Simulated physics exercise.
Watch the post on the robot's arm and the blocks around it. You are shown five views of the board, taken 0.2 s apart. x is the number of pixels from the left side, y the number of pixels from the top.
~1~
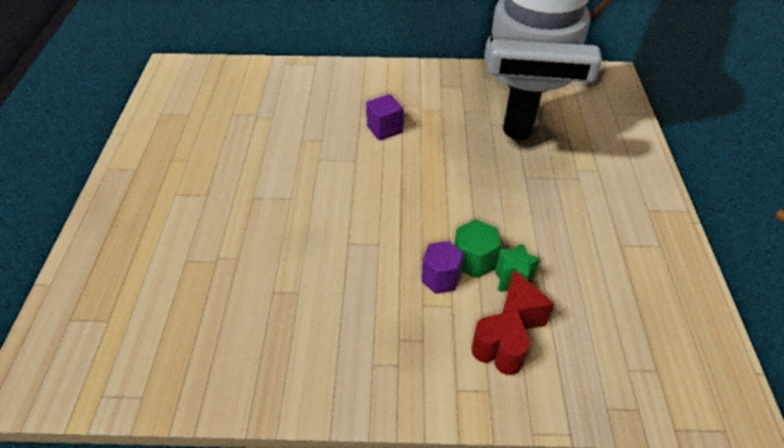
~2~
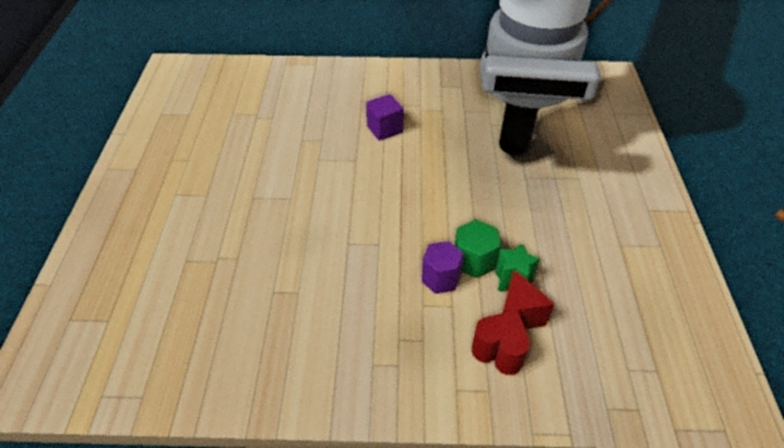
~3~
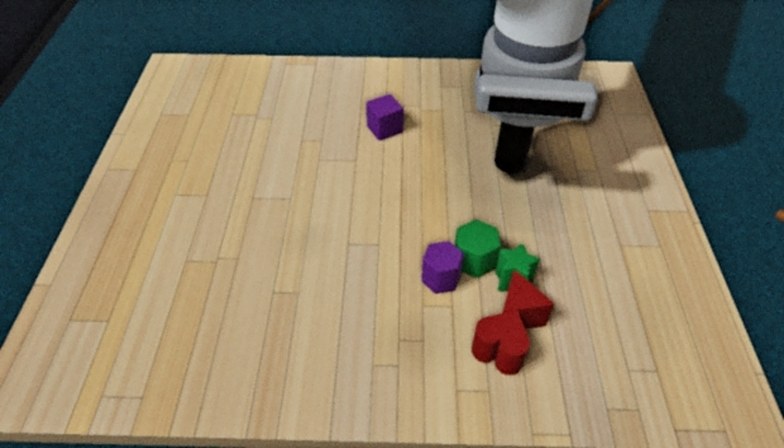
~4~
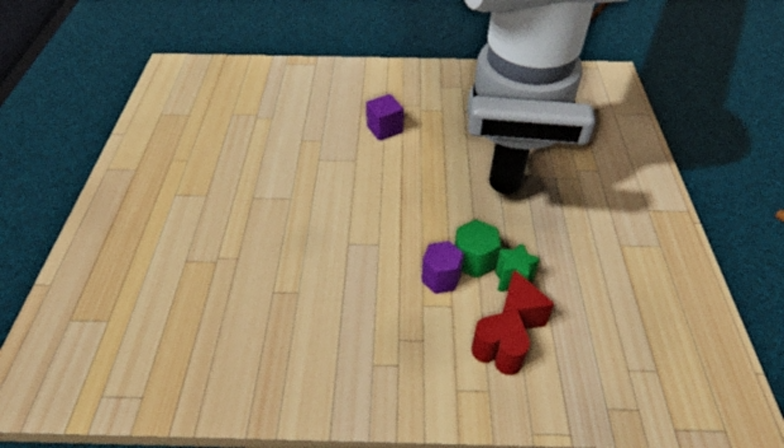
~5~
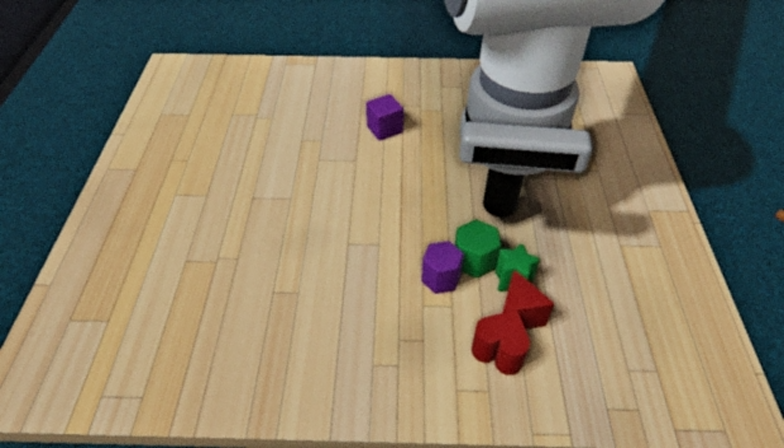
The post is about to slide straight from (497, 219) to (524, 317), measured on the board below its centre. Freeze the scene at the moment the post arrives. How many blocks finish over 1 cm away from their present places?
Three or more blocks move.
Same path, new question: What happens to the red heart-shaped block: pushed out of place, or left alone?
At the end of the path, the red heart-shaped block has moved off its old spot.
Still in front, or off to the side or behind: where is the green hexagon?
The green hexagon is left behind or beside.
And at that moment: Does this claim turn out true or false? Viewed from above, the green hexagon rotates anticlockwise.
False.
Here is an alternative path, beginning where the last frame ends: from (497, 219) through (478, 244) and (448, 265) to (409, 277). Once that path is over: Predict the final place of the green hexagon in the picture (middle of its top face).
Its top middle: (458, 276).
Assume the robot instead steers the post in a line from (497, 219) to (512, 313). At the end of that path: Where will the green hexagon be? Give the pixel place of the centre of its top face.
Expect it around (471, 258).
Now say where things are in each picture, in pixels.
The first picture shows tip of the post at (517, 132), middles of tops, green hexagon at (479, 236), red heart-shaped block at (505, 331), green star-shaped block at (519, 258), red triangle at (525, 294).
The second picture shows post at (514, 147), nothing pushed.
The third picture shows post at (510, 164), nothing pushed.
The fourth picture shows post at (505, 184), nothing pushed.
The fifth picture shows post at (499, 207), green hexagon at (479, 236), red heart-shaped block at (505, 331), green star-shaped block at (519, 258), red triangle at (525, 294).
What follows on the original path. One third of the way, post at (508, 236); green hexagon at (477, 240), turned 15° clockwise.
Two thirds of the way, post at (518, 269); green hexagon at (477, 250), turned 55° clockwise; red heart-shaped block at (503, 357), turned 15° clockwise; green star-shaped block at (529, 286), turned 15° clockwise; red triangle at (529, 321).
At the end, post at (528, 305); green hexagon at (477, 250), turned 55° clockwise; red heart-shaped block at (499, 392), turned 60° clockwise; green star-shaped block at (542, 325); red triangle at (541, 364).
